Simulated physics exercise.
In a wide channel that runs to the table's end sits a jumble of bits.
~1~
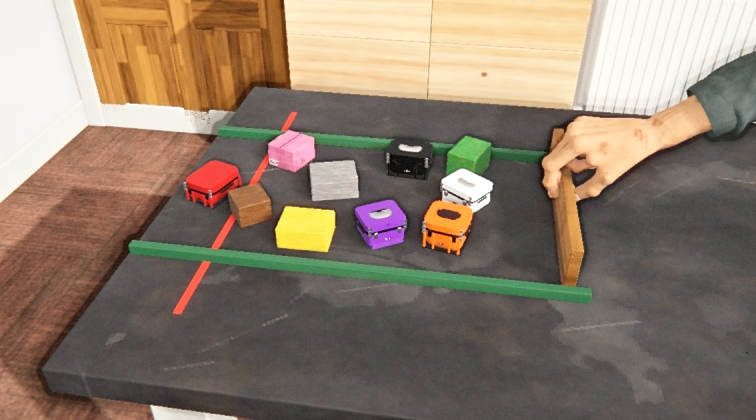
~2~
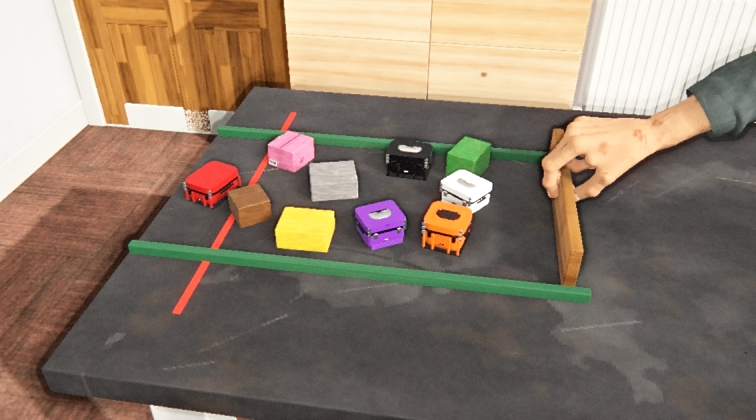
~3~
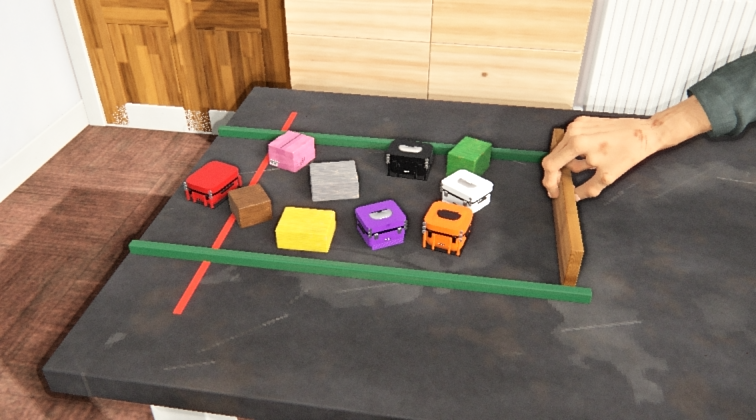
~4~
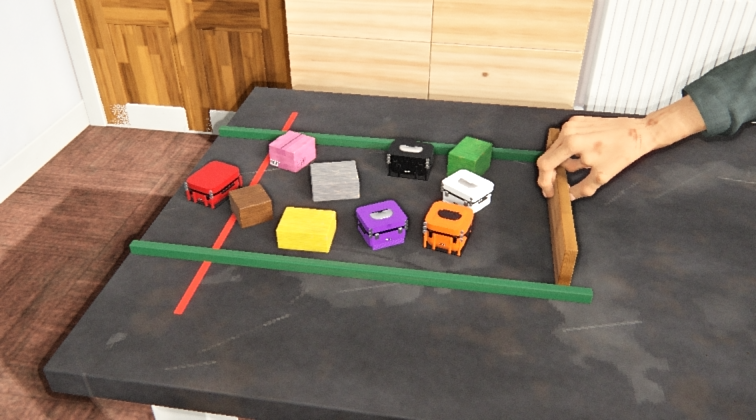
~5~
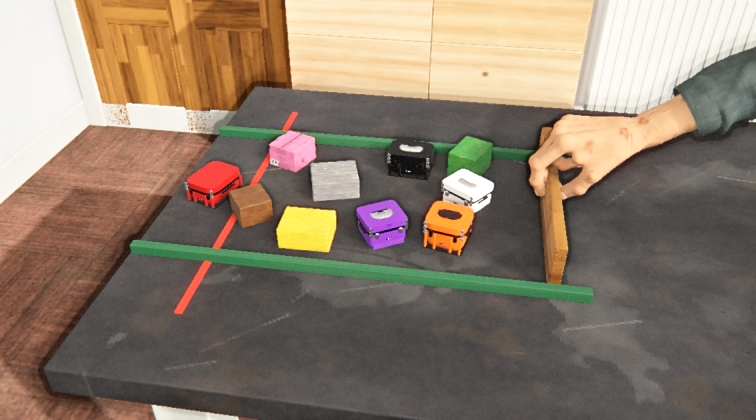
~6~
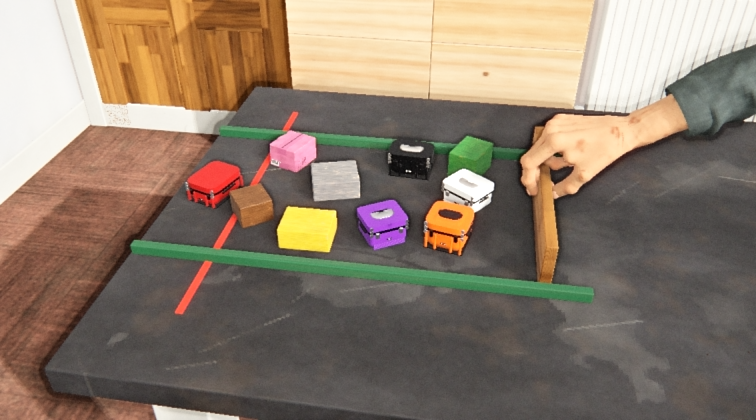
A hand sliding a wooden board slightly left between green rails, while the colourful cases and blocks on the dark table stay still.
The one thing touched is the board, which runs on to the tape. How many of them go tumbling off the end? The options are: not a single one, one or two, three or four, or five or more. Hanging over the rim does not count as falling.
My answer: Three or four.
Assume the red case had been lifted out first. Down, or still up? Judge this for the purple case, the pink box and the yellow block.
Purple case - safe; pink box - gone; yellow block - safe.
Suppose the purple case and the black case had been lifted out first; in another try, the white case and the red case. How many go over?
1 for the first case, 2 for the second.
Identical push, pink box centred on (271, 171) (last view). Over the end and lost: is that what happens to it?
Then it tumbles off.
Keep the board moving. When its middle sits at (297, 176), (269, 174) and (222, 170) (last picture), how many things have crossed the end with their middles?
0, 3 and 7.
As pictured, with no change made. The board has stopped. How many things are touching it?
3 touch it.
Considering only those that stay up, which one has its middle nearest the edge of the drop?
Foremost: The grey block.
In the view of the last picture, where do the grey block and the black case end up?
Grey block: (202, 164); black case: (222, 143).
Soon after, none off yet; red case at rest near (215, 185); brown block at rest near (252, 205); pink box at rest near (293, 151).
After that, none off yet; red case at rest near (215, 185); brown block at rest near (251, 205); pink box moving near (286, 152).
And then, none off yet; red case displaced about its own width near (188, 178); brown block displaced well along near (181, 199); pink box displaced well along near (222, 145).
In the end, the number that fall off is three or four; gone, pink box, brown block and red case.
